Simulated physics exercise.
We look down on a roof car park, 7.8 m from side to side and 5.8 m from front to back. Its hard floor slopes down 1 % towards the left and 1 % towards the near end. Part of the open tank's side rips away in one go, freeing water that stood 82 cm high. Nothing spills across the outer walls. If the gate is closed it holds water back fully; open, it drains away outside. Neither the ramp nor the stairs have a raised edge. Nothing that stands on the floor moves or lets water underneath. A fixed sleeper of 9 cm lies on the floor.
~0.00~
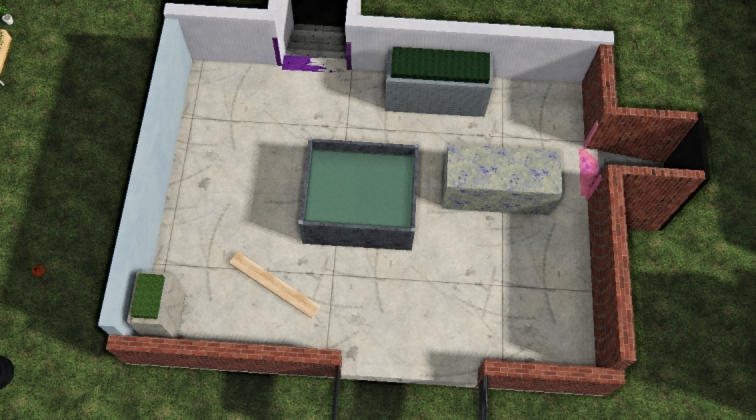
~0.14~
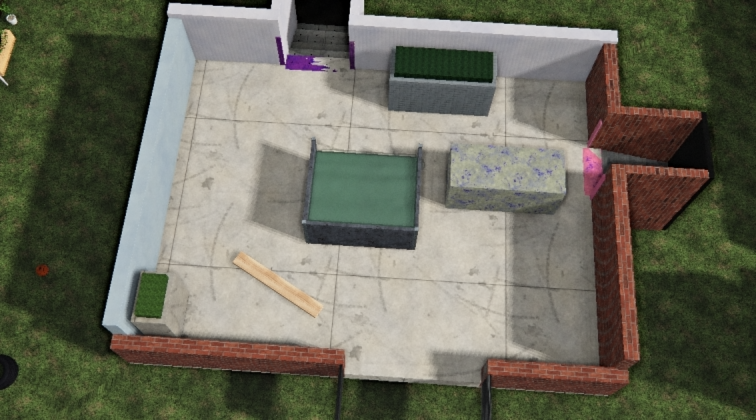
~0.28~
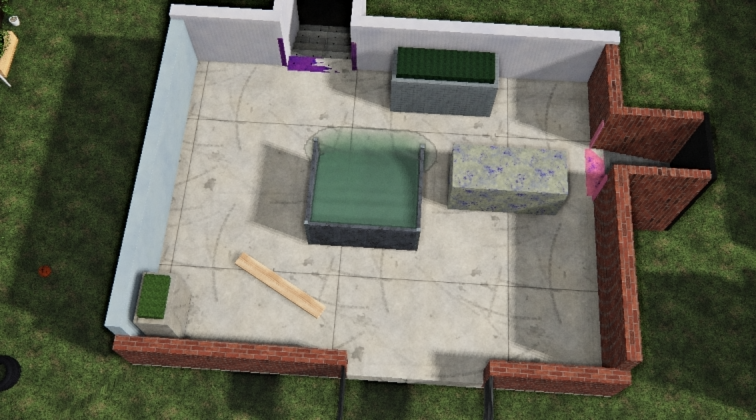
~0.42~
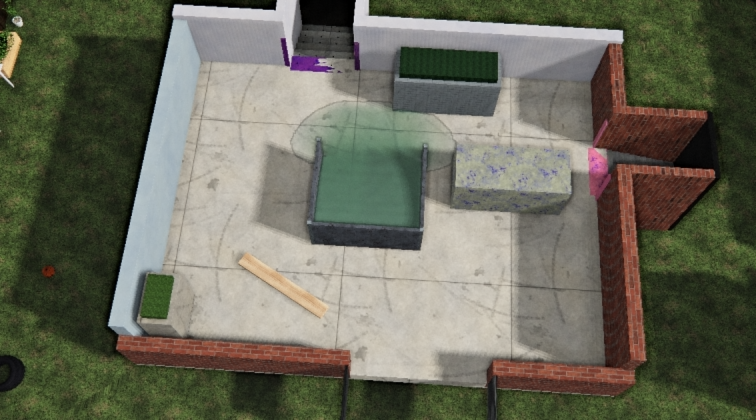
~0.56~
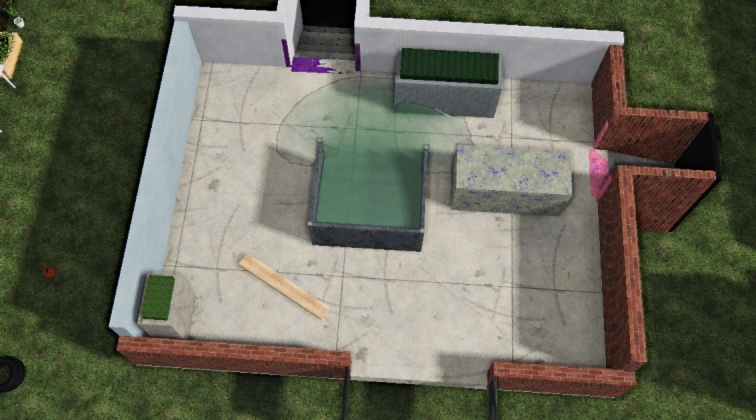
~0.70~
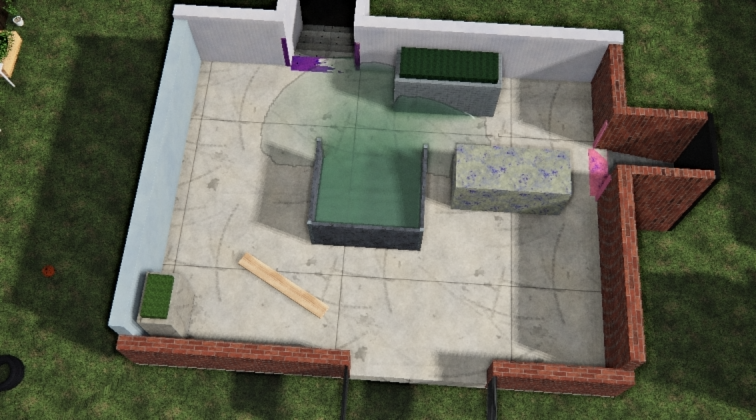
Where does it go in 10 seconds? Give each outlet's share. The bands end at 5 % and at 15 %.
The gate takes less than 5 %; the flight of stairs down (marked purple) takes over 15 %; the ramp down (marked pink) takes between 5 and 15 %.
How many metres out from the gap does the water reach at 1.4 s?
Some 3.8 m out.
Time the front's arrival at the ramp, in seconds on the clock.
Arrival: Ramp 1.8 s.
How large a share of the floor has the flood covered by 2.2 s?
Some 30 per cent of it.
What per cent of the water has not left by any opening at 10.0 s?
About 58 per cent.
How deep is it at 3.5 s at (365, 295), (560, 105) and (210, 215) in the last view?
Roughly 0, 12 and 0 cm, in turn.
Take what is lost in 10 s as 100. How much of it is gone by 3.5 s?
About 70 per cent.
After 1.4 s water covers 25 % of the floor and is deepest (48 cm) near (371, 73); gone so far, the gate 0 %, the flight of stairs down (marked purple) 6 %, the ramp down (marked pink) 0 %.
After 2.2 s water covers 30 % of the floor and is deepest (30 cm) near (292, 61); gone so far, the gate 0 %, the flight of stairs down (marked purple) 16 %, the ramp down (marked pink) 1 %.
After 3.5 s water covers 40 % of the floor and is deepest (24 cm) near (209, 72); gone so far, the gate 0 %, the flight of stairs down (marked purple) 24 %, the ramp down (marked pink) 6 %.
After 6.0 s water covers 60 % of the floor and is deepest (14 cm) near (148, 347); gone so far, the gate 0 %, the flight of stairs down (marked purple) 28 %, the ramp down (marked pink) 11 %.
After 10.0 s water covers 80 % of the floor and is deepest (10 cm) near (148, 347); gone so far, the gate 0 %, the flight of stairs down (marked purple) 29 %, the ramp down (marked pink) 13 %.
